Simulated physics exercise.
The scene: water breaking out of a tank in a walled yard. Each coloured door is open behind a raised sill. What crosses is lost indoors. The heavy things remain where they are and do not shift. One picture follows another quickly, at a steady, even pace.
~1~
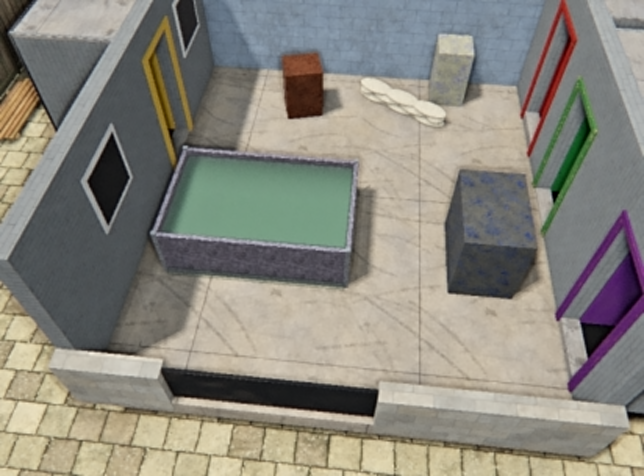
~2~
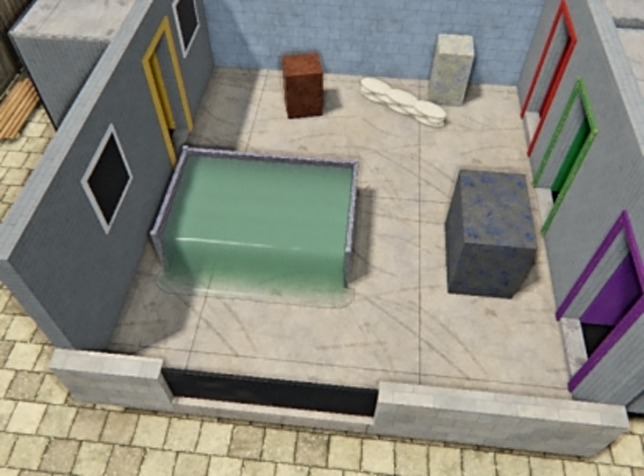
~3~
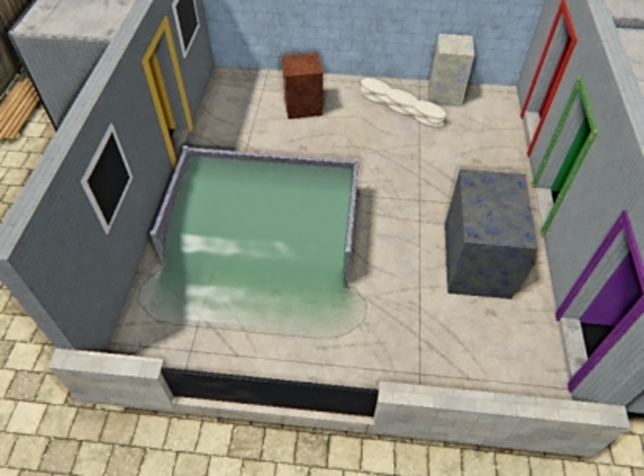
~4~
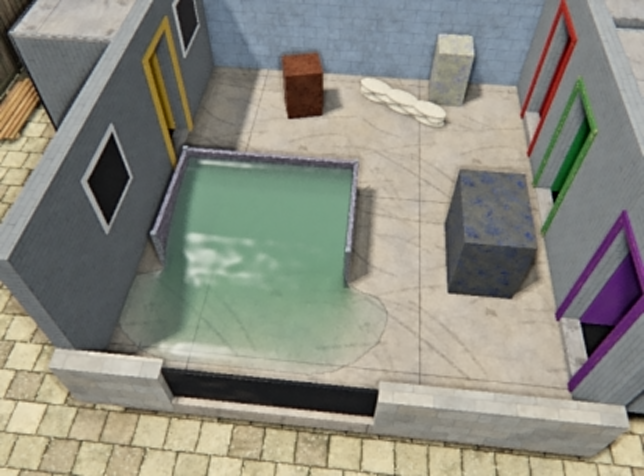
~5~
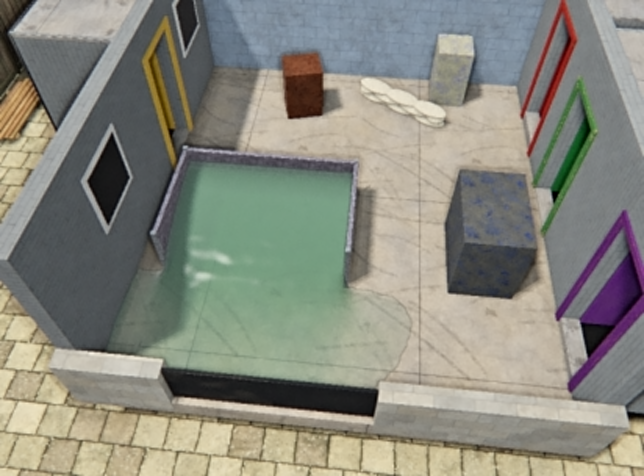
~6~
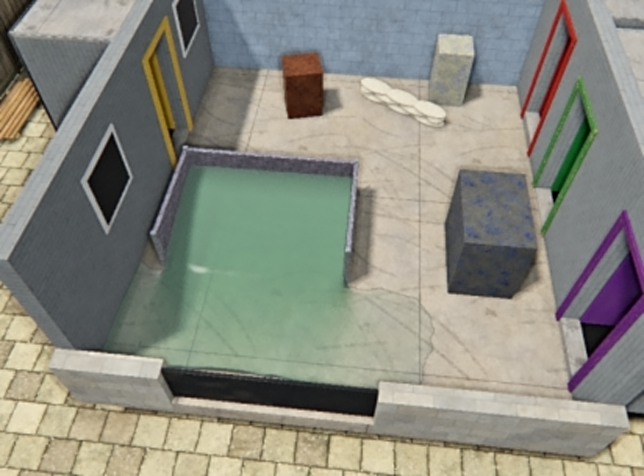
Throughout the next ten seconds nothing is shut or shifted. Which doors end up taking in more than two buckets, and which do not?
The red door stays at two or below, the green door takes in more, the yellow door stays at two or below, the purple door takes in more.
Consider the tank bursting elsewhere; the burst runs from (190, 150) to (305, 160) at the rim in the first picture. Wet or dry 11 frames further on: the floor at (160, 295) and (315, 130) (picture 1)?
Log: Point 1 unreached; point 2 inundated.
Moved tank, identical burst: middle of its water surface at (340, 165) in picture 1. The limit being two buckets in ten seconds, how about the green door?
Briefly, the green door crosses the line.
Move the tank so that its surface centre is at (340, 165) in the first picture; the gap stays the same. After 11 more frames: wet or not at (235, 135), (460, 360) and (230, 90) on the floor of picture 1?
Points in order: Not reached; inundated; not reached.
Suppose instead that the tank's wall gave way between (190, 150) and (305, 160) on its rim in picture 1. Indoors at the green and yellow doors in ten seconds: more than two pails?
Note - green door: Past the mark, yellow door: Past the mark.
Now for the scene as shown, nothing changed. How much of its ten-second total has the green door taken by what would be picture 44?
45 %.
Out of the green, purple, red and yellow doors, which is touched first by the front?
My answer: The one in purple.
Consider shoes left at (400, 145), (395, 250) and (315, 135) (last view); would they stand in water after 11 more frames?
In turn, the points end up high and dry, high and dry and high and dry.
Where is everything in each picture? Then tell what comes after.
The first frame shows still water in the water tank at (261, 200).
In the second frame, the front is at (351, 292), out from the gap at (254, 264).
In the third frame, water pours out at (255, 267) and has run to (357, 318).
In the fourth frame, water pours out at (255, 268) and has run to (374, 331).
In the fifth frame, the front is at (391, 362), out from the gap at (255, 269).
In the sixth frame, the front is at a hidden place, out from the gap at (255, 269).
A moment on, water covers 20 % of the floor; the red door not reached, the green door not reached, the yellow door not reached, the purple door not reached.
Next, water covers 30 % of the floor; the red door not reached, the green door not reached, the yellow door not reached, the purple door under two buckets in.
Then, water covers 55 % of the floor; the red door not reached, the green door wet at the sill, nothing in, the yellow door under two buckets in, the purple door far over two buckets in.
Later, water covers 80 % of the floor; the red door wet at the sill, nothing in, the green door over two buckets in, the yellow door under two buckets in, the purple door far over two buckets in.
In the end, water covers 95 % of the floor; the red door wet at the sill, nothing in, the green door over two buckets in, the yellow door under two buckets in, the purple door far over two buckets in.
